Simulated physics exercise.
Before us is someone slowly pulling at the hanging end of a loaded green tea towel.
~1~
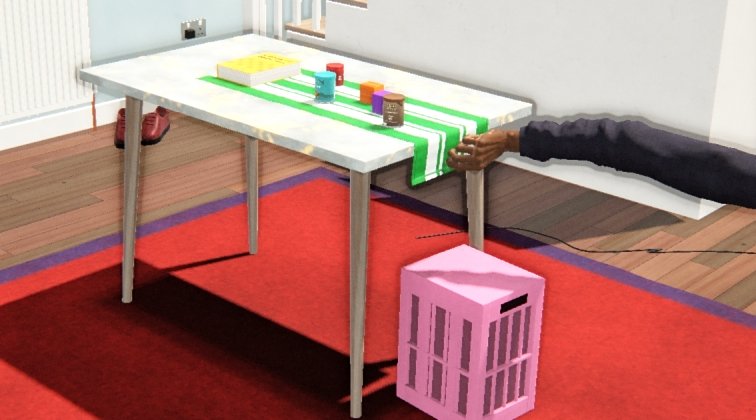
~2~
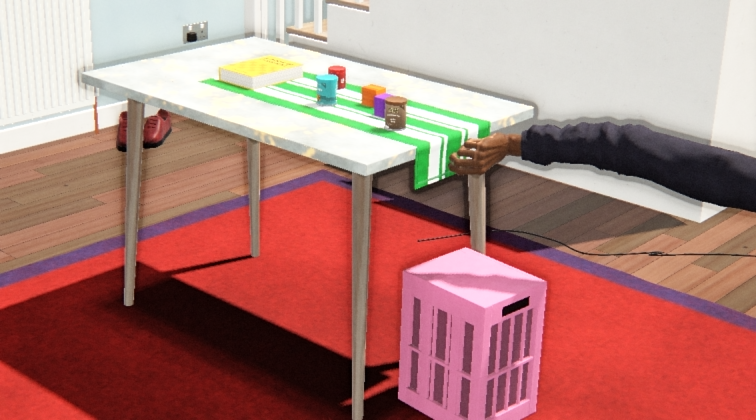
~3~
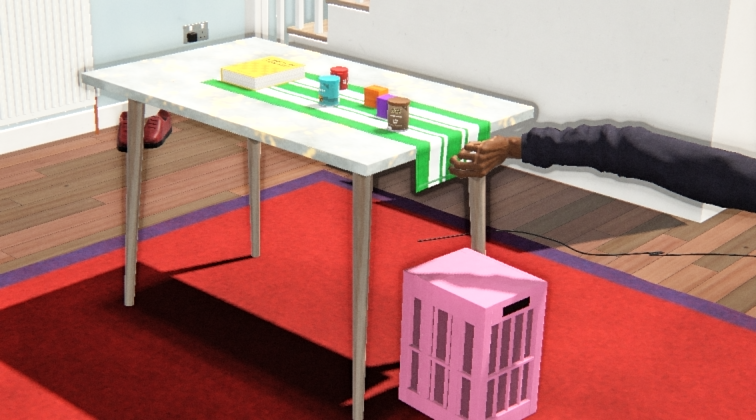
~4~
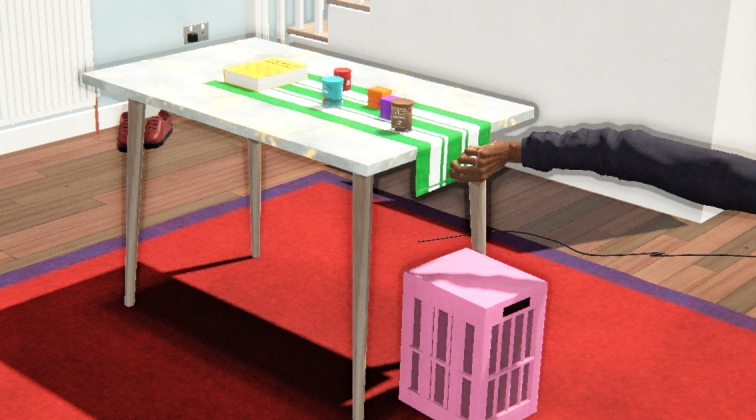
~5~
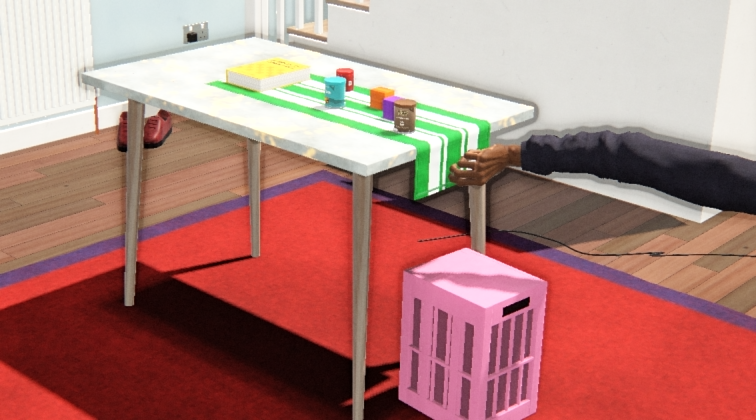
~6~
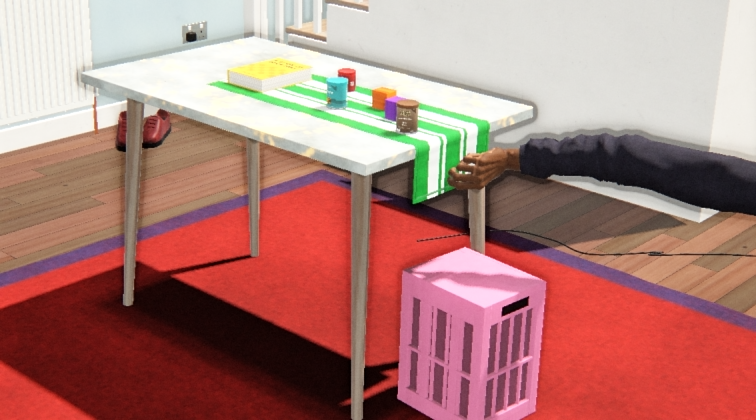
Green-striped tea towel sliding slightly over a table's edge as a hand pulls it, carrying small colourful containers and a yellow-topped box along.
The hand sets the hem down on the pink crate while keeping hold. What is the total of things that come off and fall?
The total is two.
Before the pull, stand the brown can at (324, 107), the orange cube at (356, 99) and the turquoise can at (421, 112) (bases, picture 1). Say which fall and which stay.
Here's how it goes: The brown can remains in place, the orange cube remains in place and the turquoise can leaves the top.
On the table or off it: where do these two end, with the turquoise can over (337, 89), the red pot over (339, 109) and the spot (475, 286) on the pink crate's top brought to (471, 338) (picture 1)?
Final state: The turquoise can is still in place, the red pot is no longer up.
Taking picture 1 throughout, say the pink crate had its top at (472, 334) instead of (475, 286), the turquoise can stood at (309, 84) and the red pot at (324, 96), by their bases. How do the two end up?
The turquoise can ends up still on top and the red pot ends up still on top.
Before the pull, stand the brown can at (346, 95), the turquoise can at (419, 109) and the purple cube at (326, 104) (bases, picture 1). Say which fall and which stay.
The brown can stays put, the turquoise can ends up off, the purple cube stays put.
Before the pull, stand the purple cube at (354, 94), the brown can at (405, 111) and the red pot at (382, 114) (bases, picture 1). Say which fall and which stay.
Looks like the purple cube hangs in there, the brown can ends up down, and the red pot ends up down.
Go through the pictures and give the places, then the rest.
The first picture shows hem (412, 185); brown can (394, 96); purple cube (385, 93); orange cube (372, 84); turquoise can (325, 74); red pot (335, 65); top of the crate (475, 286).
The second picture shows hem (414, 189); brown can (396, 99).
The third picture shows hem (416, 192); purple cube (389, 97).
The fourth picture shows hem (416, 197); orange cube (380, 89); top of the crate (477, 289).
The fifth picture shows hem (414, 200); turquoise can (335, 79).
The sixth picture shows hem (413, 204); brown can (408, 102); purple cube (398, 99); orange cube (384, 90); turquoise can (337, 80); red pot (347, 70).
Soon after, hem near (450, 238); brown can gone.
Then, hem on the crate; brown can and purple cube gone.
At rest, hem on the crate; brown can and purple cube gone. The answer is two.
